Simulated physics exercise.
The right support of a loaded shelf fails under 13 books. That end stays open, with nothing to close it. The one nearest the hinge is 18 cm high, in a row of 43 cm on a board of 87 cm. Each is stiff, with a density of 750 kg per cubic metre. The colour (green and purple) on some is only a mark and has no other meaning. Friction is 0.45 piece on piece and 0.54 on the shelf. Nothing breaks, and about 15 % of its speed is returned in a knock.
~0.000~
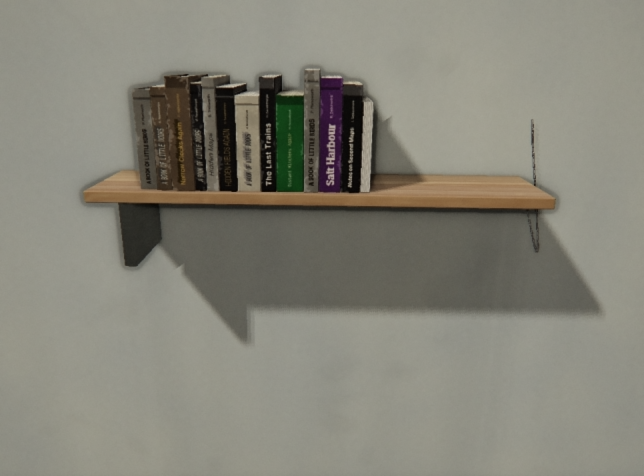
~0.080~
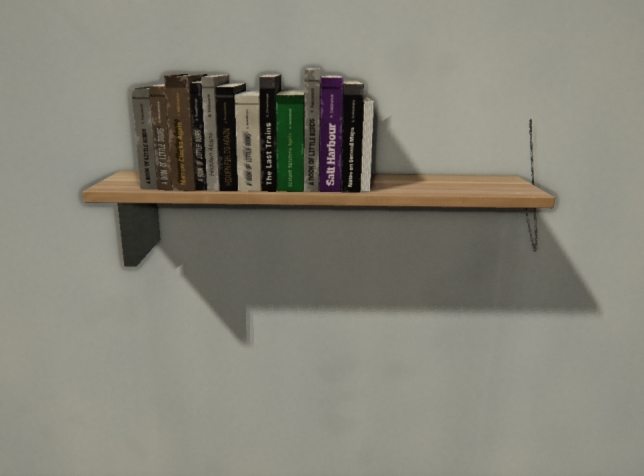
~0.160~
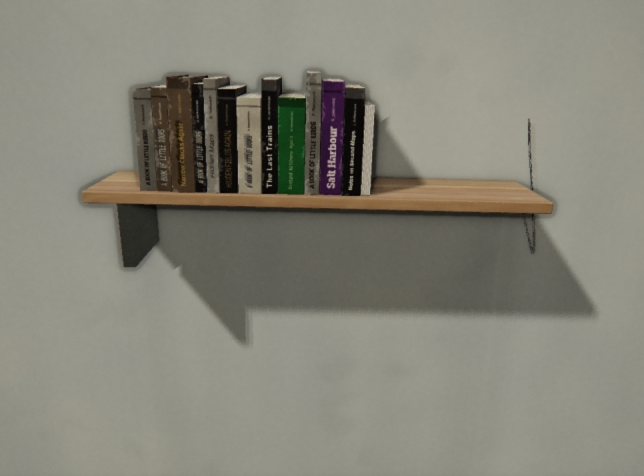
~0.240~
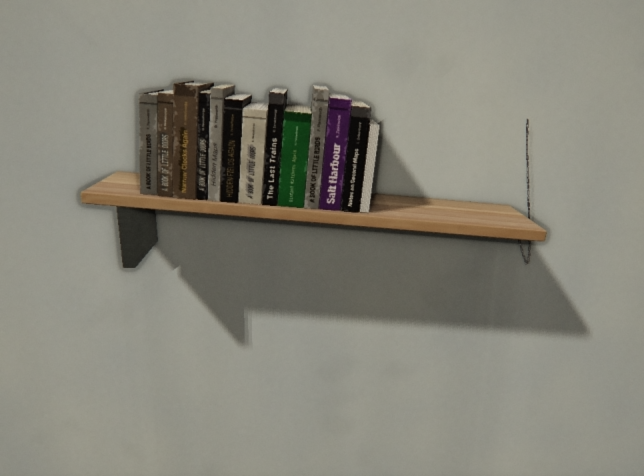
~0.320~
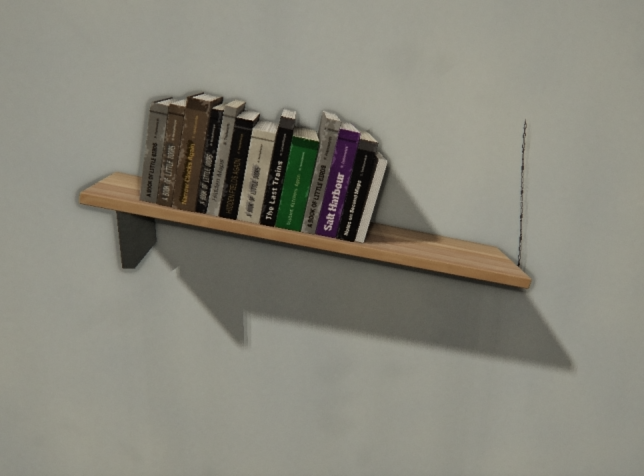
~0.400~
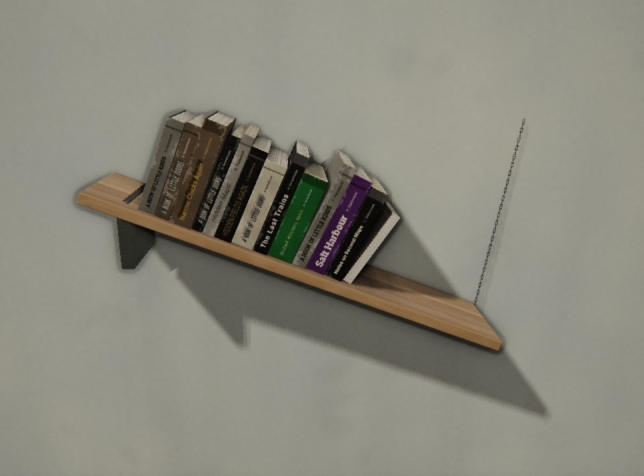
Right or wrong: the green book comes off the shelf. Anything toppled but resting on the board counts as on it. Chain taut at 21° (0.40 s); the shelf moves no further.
Wrong.
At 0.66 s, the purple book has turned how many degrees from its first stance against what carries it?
My estimate is close to 50°.
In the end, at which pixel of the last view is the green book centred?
About (369, 243).
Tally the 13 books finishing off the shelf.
Tally: 0.
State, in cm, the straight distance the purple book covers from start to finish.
Purple 30.
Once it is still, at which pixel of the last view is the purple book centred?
About pixel (429, 261).
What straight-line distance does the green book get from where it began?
Close to 25 cm, start to finish.
After 0.50 s, none of the 13 books off the shelf, 13 disturbed; green book leaning 23°; purple book leaning 29°.
After 0.66 s, none of the 13 books off the shelf, 13 disturbed; green book leaning 43°; purple book leaning 47°.
At rest (1.2 s), none of the 13 books off the shelf, 13 disturbed; green book leaning 53°; purple book leaning 54°. As the last picture would show them, middles, green book near (369, 244), purple book near (429, 261).
